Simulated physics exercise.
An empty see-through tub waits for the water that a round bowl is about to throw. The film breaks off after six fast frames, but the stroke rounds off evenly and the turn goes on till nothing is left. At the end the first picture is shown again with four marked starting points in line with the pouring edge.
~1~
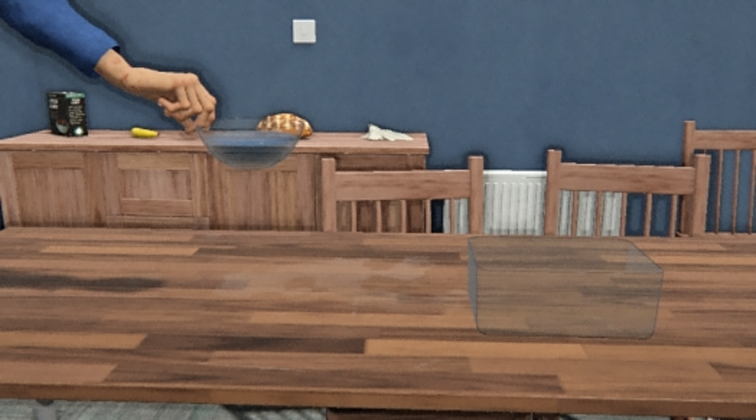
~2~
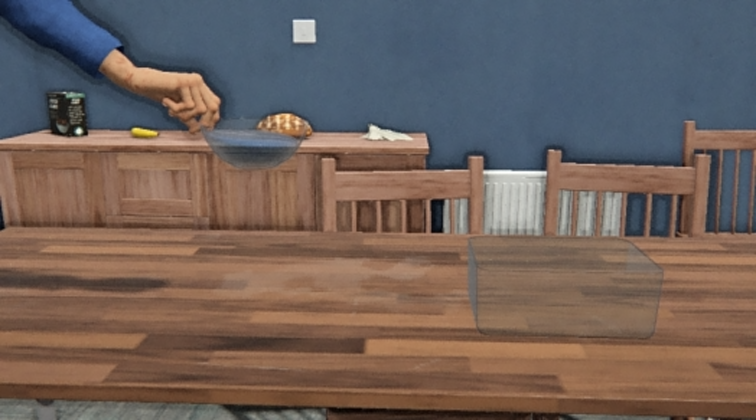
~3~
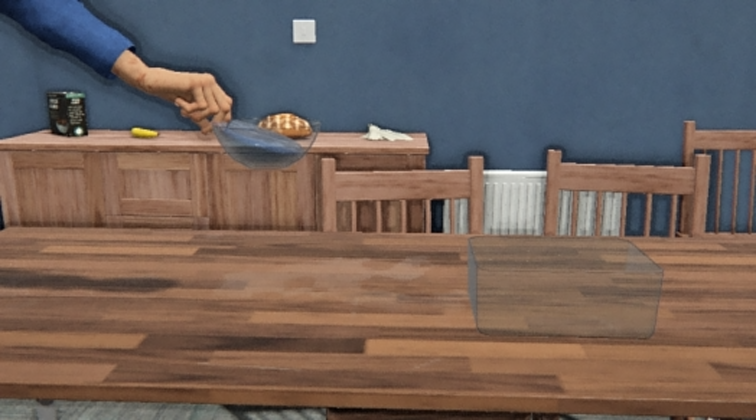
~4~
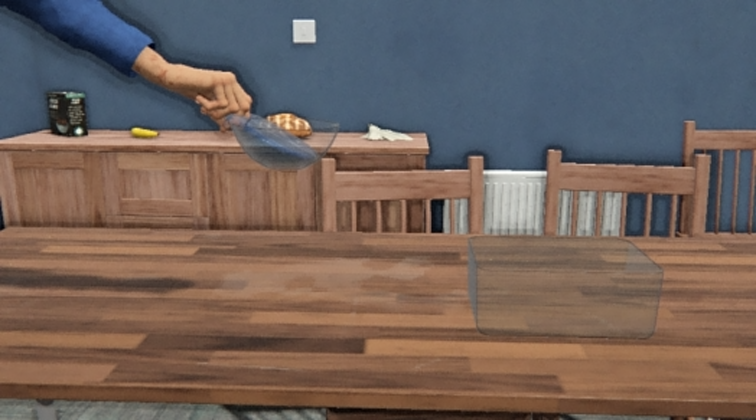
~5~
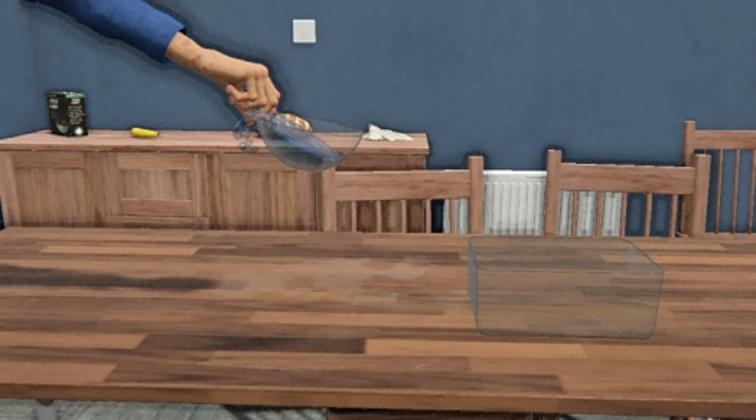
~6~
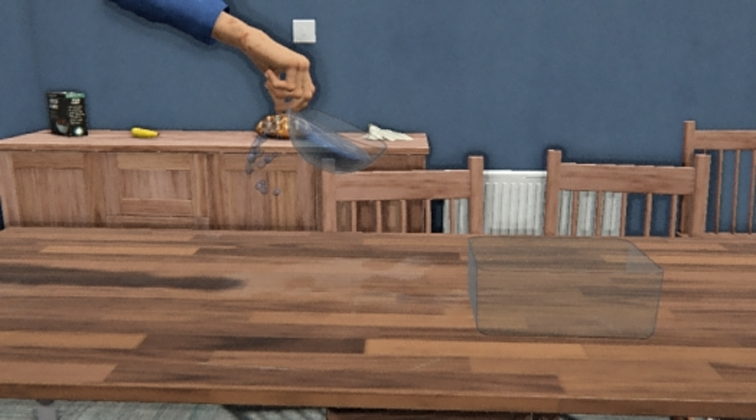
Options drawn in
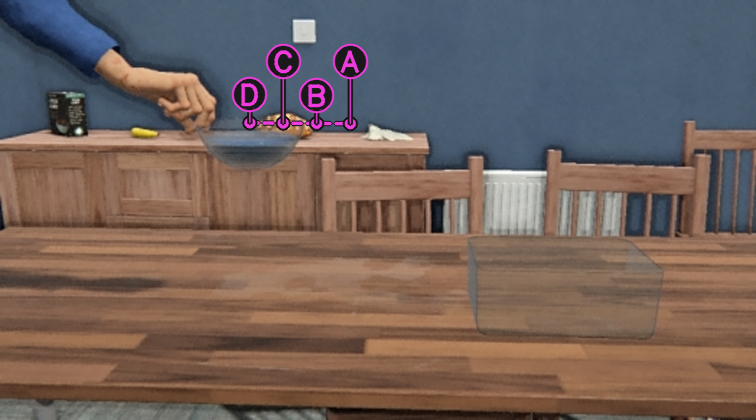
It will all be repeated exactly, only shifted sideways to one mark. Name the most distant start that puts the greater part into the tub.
The answer is spot C.
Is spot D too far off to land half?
Yes.
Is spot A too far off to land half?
No.
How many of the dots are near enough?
Three of them.
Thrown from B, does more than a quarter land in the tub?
Yes, it does.
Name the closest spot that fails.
D it is.
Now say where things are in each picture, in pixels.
The first frame shows upright, lip at (302, 123); tub from (476, 333) to (653, 337); nothing has left yet.
The second frame shows upright, lip at (306, 123); nothing has left yet.
The third frame shows upright, lip at (318, 123); water is over the rim, down to (222, 123).
The fourth frame shows upright, lip at (337, 125); water is over the rim, down to (227, 128).
The fifth frame shows tipped about 10°, lip at (362, 133); water is over the rim, down to (253, 151).
The sixth frame shows tipped about 24°, lip at (386, 146); water is over the rim, down to (275, 194).
On the marked copy, A at (350, 123); B at (316, 123); C at (283, 123); D at (249, 122).
If A is chosen, about 74 % lands in the tub, 13 % falls short and 13 % goes beside or beyond.
If B is chosen, about 71 % lands in the tub, 14 % falls short and 15 % goes beside or beyond.
If C is chosen, about 62 % lands in the tub, 27 % falls short and 11 % goes beside or beyond.
If D is chosen, about 32 % lands in the tub, 60 % falls short and 8 % goes beside or beyond.
